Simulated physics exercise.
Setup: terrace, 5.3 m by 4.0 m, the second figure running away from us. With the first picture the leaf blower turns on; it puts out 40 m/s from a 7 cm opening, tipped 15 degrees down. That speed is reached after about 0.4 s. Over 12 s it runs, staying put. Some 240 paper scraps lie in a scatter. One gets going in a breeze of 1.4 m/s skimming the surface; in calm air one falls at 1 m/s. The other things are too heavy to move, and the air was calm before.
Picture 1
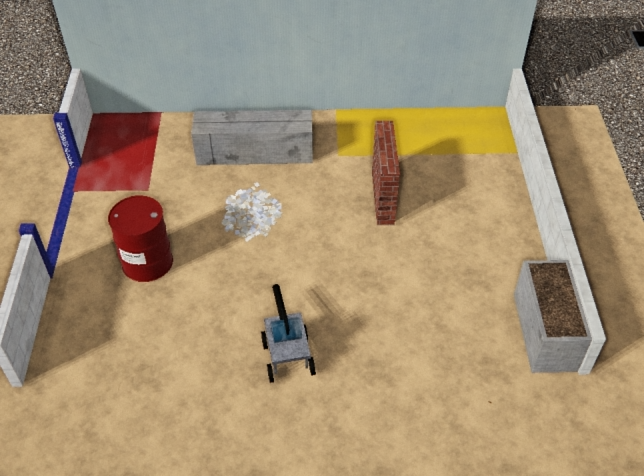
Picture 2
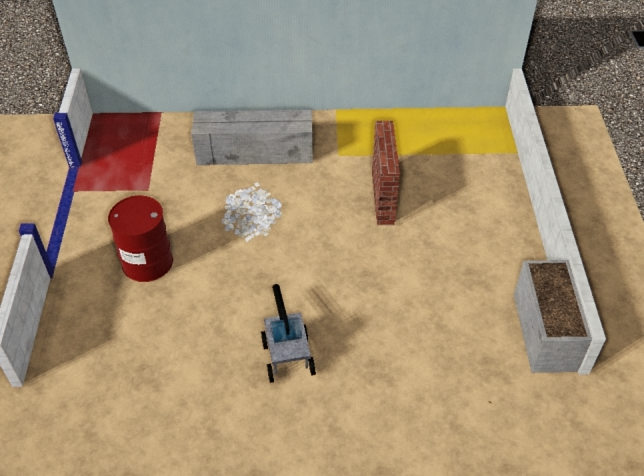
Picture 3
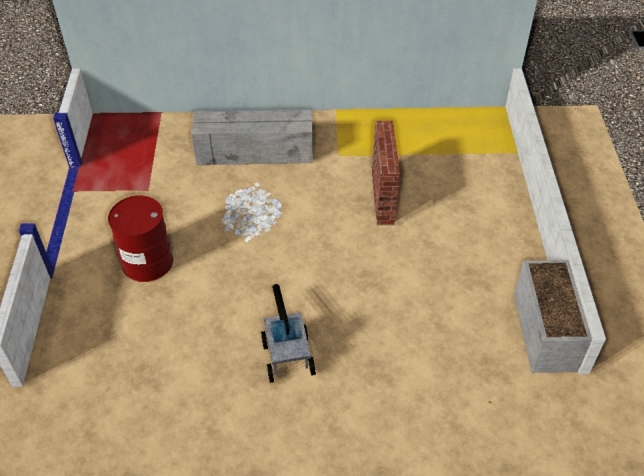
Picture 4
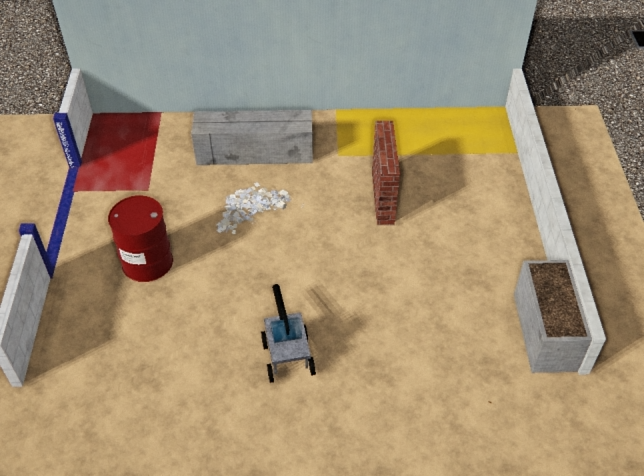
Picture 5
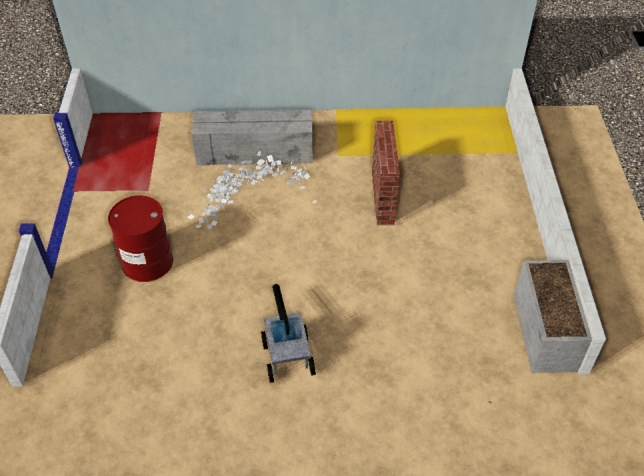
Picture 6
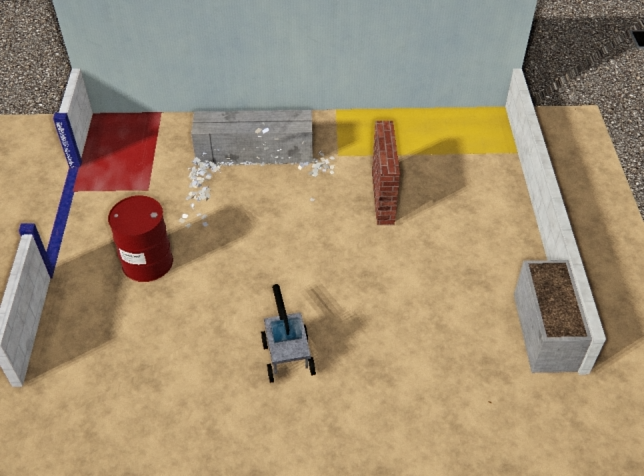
White paper scraps lie still near a small wheeled blower, then scatter toward a stone seat.
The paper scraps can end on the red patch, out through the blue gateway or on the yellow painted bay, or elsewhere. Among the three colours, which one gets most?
The biggest group is at the red one.
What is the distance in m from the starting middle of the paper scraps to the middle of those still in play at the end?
About 2.2 metres.
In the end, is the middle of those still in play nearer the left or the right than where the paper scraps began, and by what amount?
The middle ends up further leftward, approx. 1.8 m.
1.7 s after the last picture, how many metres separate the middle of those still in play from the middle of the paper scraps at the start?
Centre shift: Near 1.8 m.
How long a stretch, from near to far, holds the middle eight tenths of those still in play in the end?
The middle bunch covers about 1.2 m from near to far.
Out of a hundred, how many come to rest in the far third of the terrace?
Something close to 100 % ends up there.
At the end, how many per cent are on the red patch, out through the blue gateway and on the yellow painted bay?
About 60 % red, 0 % blue and 15 % yellow.
Then, 1.7 s after the last picture the count stands so, 65 % are on the red patch, 8 % on the yellow painted bay and 0 % out through the blue gateway; the middle of those still in play is near (115, 160).
Then, 3.1 s after the last picture the count stands so, 66 % are on the red patch, 10 % on the yellow painted bay and 0 % out through the blue gateway; the middle of those still in play is near (110, 155).
Then, 5.8 s after the last picture the count stands so, 66 % are on the red patch, 14 % on the yellow painted bay and 0 % out through the blue gateway; the middle of those still in play is near (108, 150).
Then, 11.2 s after the last picture, at the end, 65 % are on the red patch, 15 % on the yellow painted bay and 0 % out through the blue gateway; the middle of those still in play is near (108, 146).
